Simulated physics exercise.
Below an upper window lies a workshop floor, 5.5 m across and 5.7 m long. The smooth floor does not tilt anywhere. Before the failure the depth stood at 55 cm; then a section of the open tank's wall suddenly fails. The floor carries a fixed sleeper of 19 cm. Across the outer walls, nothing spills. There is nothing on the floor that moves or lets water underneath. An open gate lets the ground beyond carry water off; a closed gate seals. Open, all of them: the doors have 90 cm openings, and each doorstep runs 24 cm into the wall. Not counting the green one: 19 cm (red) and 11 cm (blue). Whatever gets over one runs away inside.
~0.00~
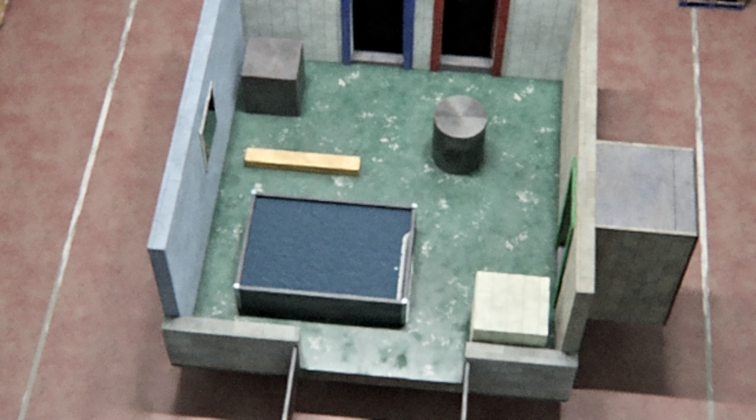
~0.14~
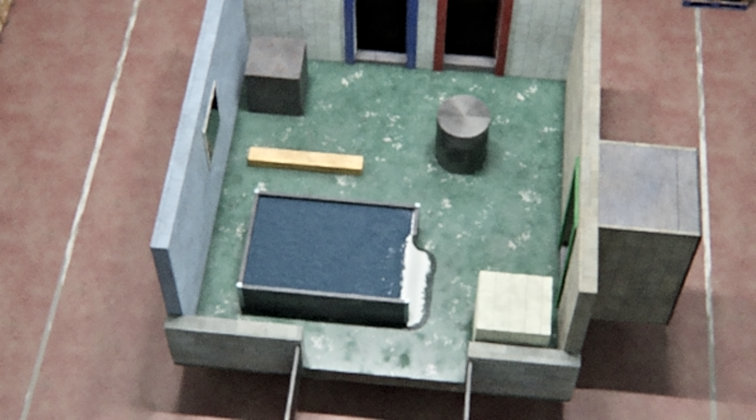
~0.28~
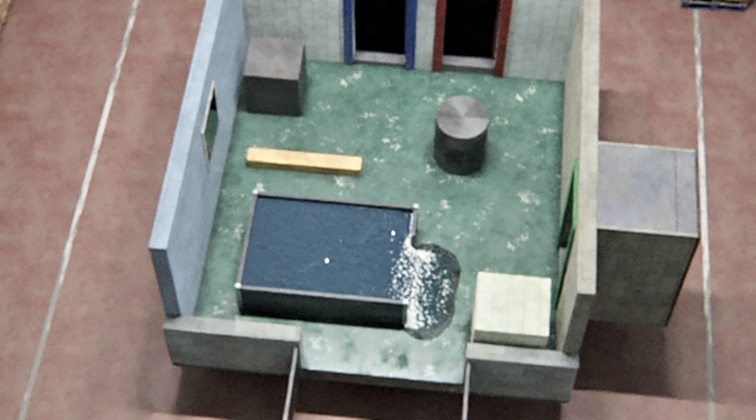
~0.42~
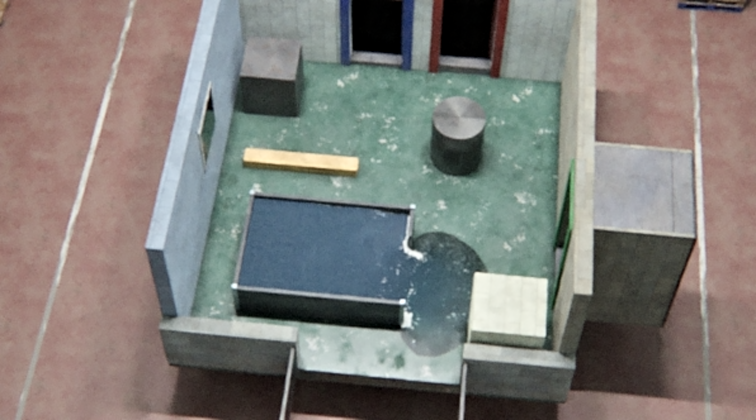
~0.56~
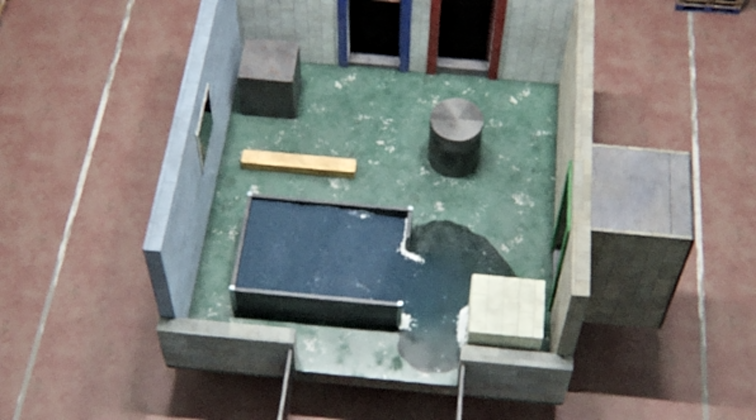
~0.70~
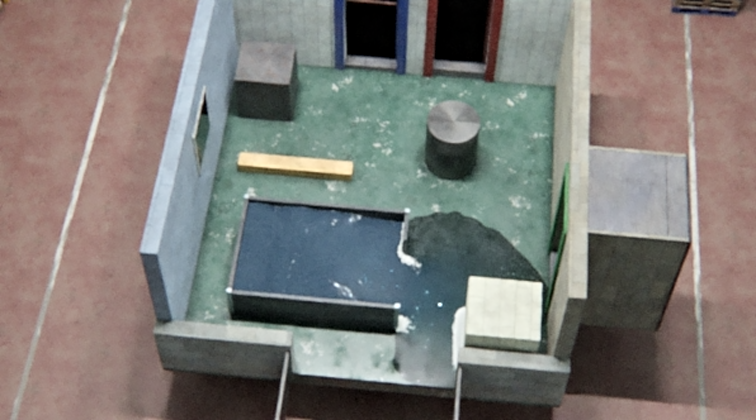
At the start, an open tank of dark water sits whole and still on a green floor between low walls. Its right side then gives way, and white, foamy water bursts through the gap. The water spreads rightward across the floor in a widening dark sheet, passing around the pale block.
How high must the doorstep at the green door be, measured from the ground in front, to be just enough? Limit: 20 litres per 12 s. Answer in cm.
About 26 cm.
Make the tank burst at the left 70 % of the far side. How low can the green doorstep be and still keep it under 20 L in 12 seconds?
The answer is some 9.0 cm.
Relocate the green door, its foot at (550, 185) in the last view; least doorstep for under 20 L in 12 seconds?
Roughly 7.0 cm.
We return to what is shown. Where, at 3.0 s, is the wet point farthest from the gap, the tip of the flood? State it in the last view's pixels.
Pixel: About (551, 90).
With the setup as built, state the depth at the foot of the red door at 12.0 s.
Roughly 6.0 cm deep.
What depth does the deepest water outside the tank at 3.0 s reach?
37 cm.
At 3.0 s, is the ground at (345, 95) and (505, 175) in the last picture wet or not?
So the first place you asked about stays free of liquid, while the second ends up drenched.
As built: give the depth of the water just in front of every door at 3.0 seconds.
Depths in cm: Red 0, blue 0, green 27.
After 1.4 s water covers 20 % of the floor, deepest (38 cm) near (460, 321); 28 cm at the green door, 14 litres in over its 16 cm doorstep.
After 3.0 s water covers 35 % of the floor, deepest (37 cm) near (541, 382); 27 cm at the green door, 109 litres in over its 16 cm doorstep.
After 12.0 s water covers 90 % of the floor, deepest (10 cm) near (239, 64); 5 cm at the green door, 145 litres in over its 16 cm doorstep.
At the green door as built, the water arrived by 0.8 s and peaked near 30 cm at 2.0 s.
Run again over the same 12 s with other heights there, 60 litres in over 21.5 cm, 7 litres over 29 cm. The limit of 20 litres is kept from about 26 cm up.
